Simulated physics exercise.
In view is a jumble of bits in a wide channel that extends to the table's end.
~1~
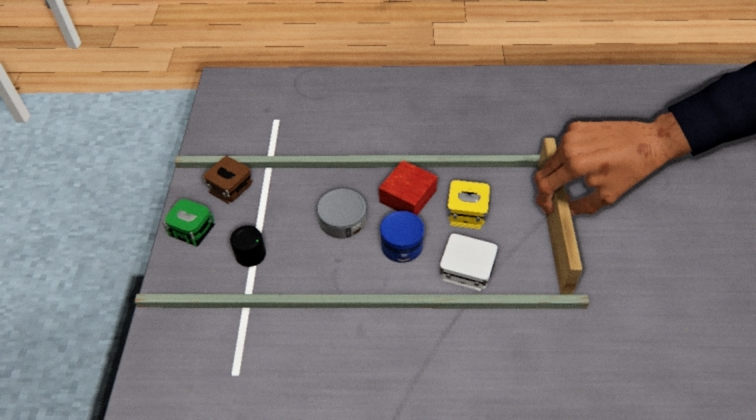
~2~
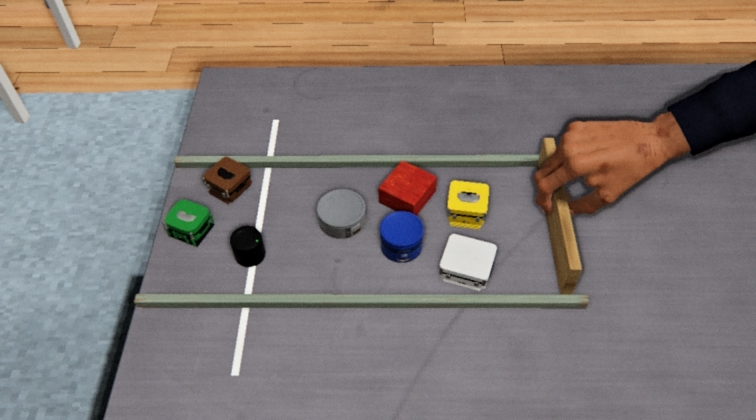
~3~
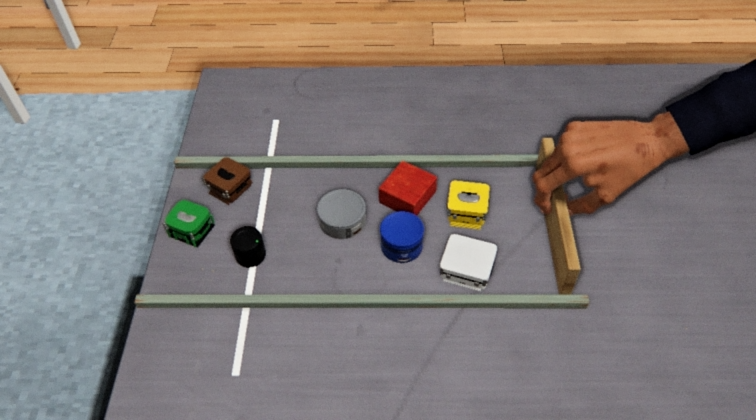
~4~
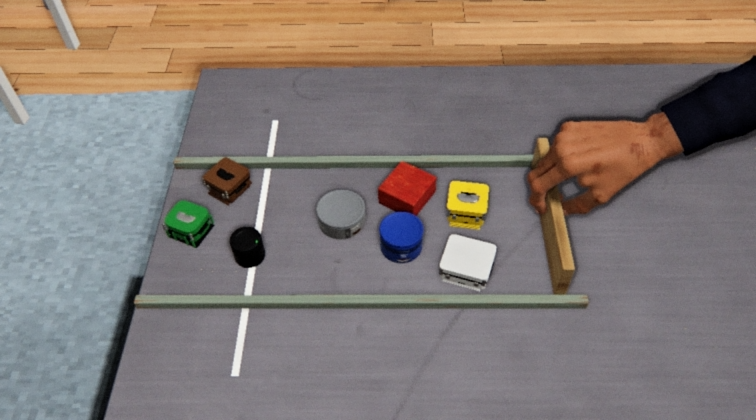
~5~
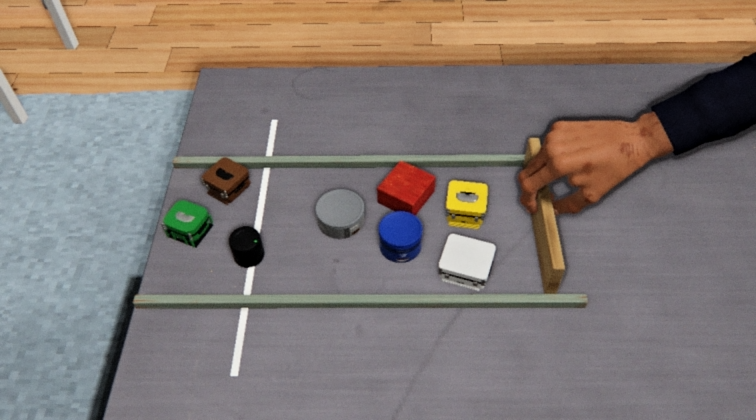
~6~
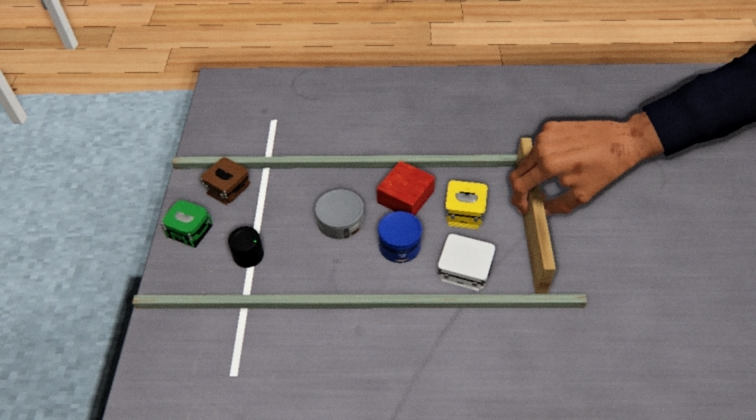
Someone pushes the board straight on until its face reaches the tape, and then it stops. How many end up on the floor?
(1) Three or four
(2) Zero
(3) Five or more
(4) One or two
Zero.
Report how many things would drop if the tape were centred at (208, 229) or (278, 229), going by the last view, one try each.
The counts: 3 and 0.
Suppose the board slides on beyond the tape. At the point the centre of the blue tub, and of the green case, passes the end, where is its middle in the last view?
Middle approx. at (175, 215), then approx. at (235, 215).
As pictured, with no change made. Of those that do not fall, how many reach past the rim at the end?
I'd put it at 1.
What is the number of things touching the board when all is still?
The count in contact is 4.
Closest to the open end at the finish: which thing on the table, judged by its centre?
The one is the green case.
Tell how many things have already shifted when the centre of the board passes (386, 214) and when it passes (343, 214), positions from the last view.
First 5, after that 5.
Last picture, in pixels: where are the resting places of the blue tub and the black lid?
The blue tub stops around (231, 238); the black lid around (194, 247).
Soon after, none off yet; green case at rest near (188, 224); brown case at rest near (227, 182); black lid at rest near (246, 247).
At rest, the number that fall off is zero.
